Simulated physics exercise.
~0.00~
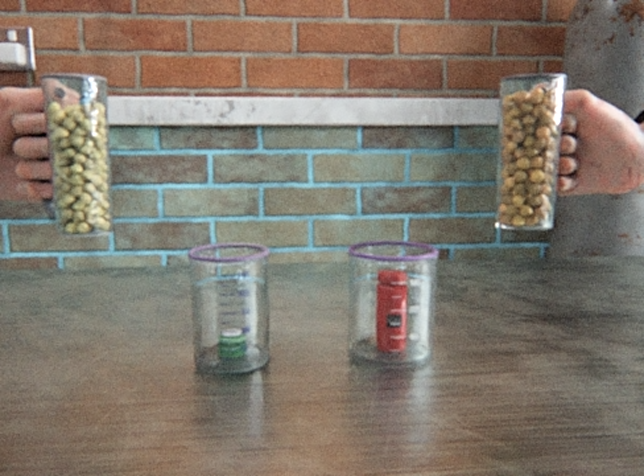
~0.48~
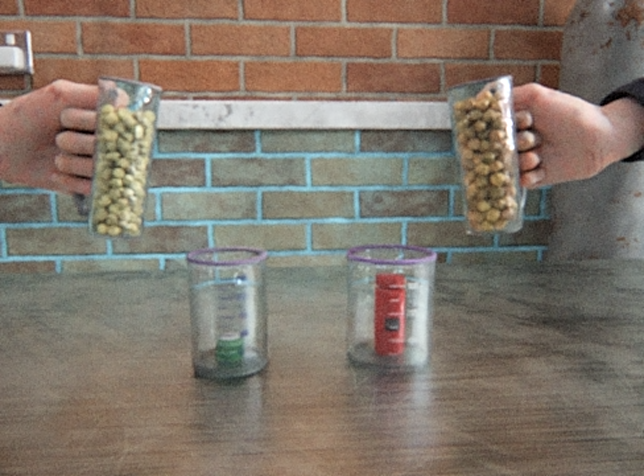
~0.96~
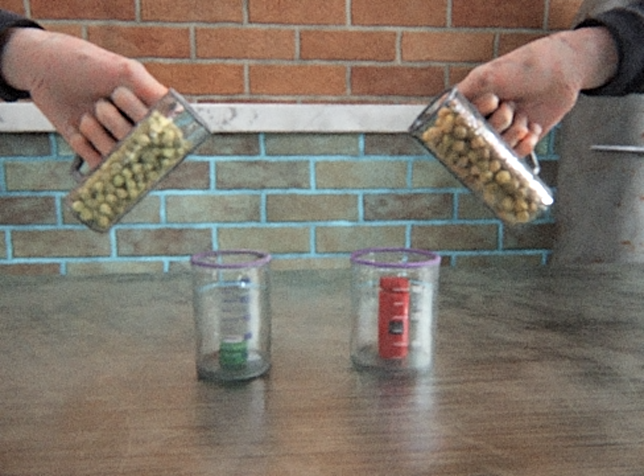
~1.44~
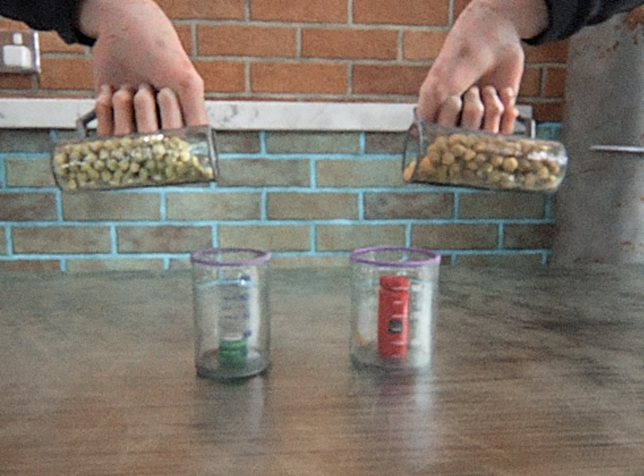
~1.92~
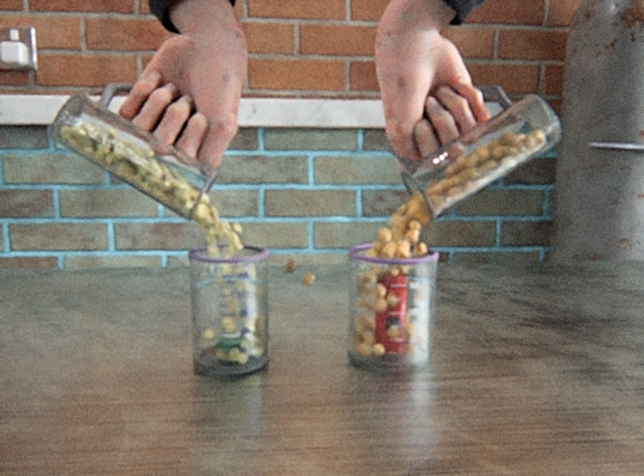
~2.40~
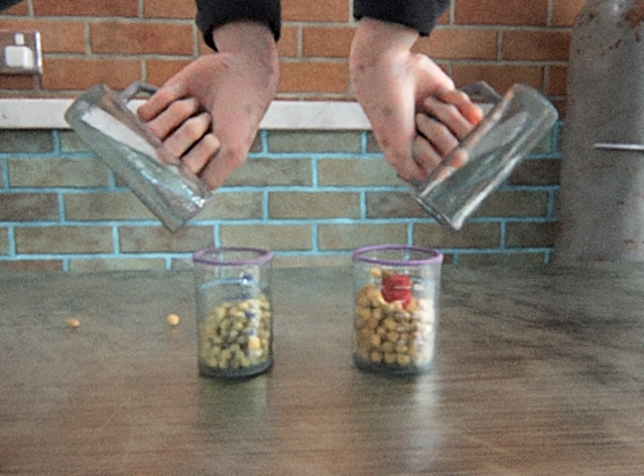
Two hands pour chickpea-like pieces into two beakers, hiding the green object but not the red.
